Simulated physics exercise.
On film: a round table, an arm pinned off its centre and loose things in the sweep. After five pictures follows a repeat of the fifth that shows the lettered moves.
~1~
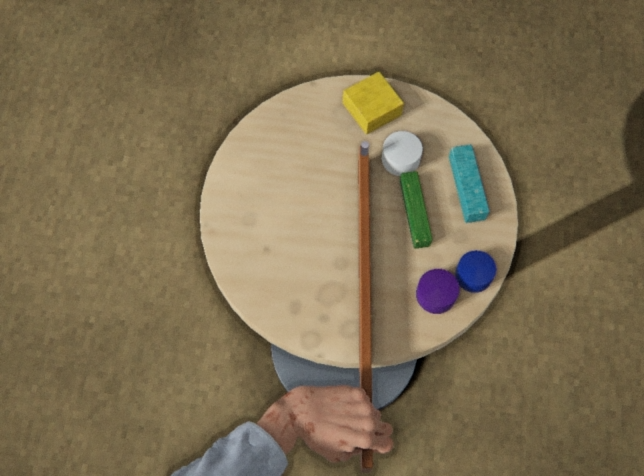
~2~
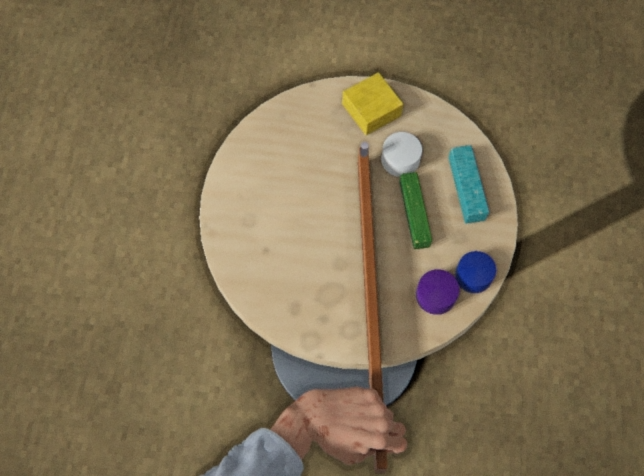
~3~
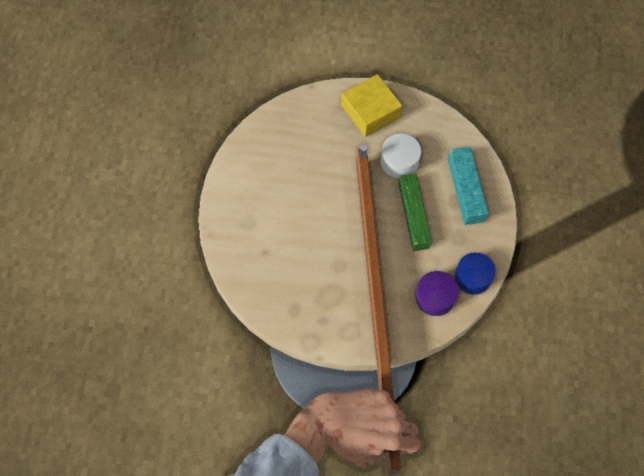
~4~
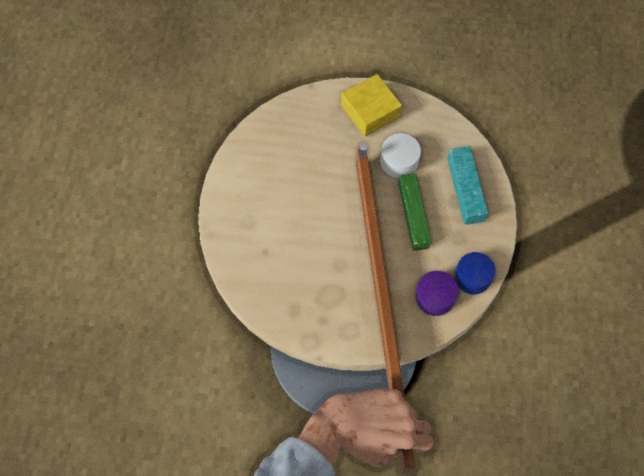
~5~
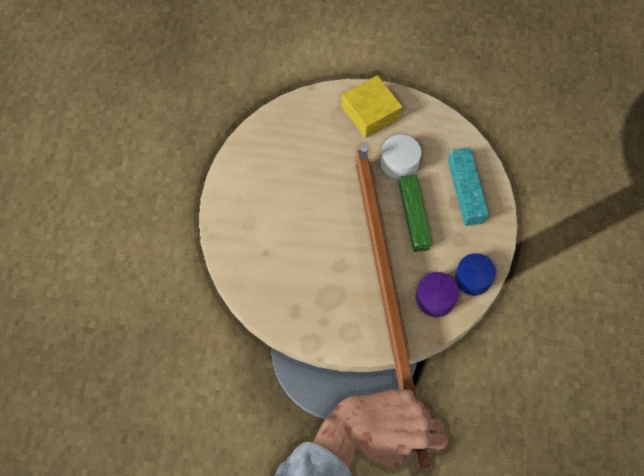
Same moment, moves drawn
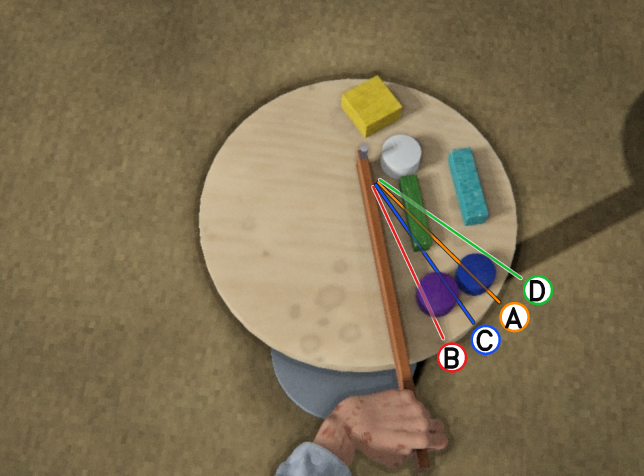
On a round wooden table, a hand at the near edge swings the lower end of a long brown rod slowly to the right, while the yellow block, white and blue tins, purple tin, and green and turquoise bars stay in place.
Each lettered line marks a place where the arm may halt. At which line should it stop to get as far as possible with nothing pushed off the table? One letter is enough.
No farther than C.
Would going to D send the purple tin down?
Yes.
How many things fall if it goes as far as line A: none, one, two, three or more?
In all, one.
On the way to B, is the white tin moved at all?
No.
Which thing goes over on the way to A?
The blue tin goes over.
On the marked copy, A at (437, 241); B at (407, 260); C at (423, 252); D at (449, 228).
Following C. Soon after the start, arm (399, 250); blue tin (475, 274); purple tin (437, 295).
Later, arm (415, 244); blue tin (491, 267); purple tin (460, 287).
In the end, arm (423, 240); blue tin (503, 261); purple tin (472, 282); nothing has fallen.
As for the rest, A drops the blue tin; B is safe but short; D drops the blue tin and purple tin.
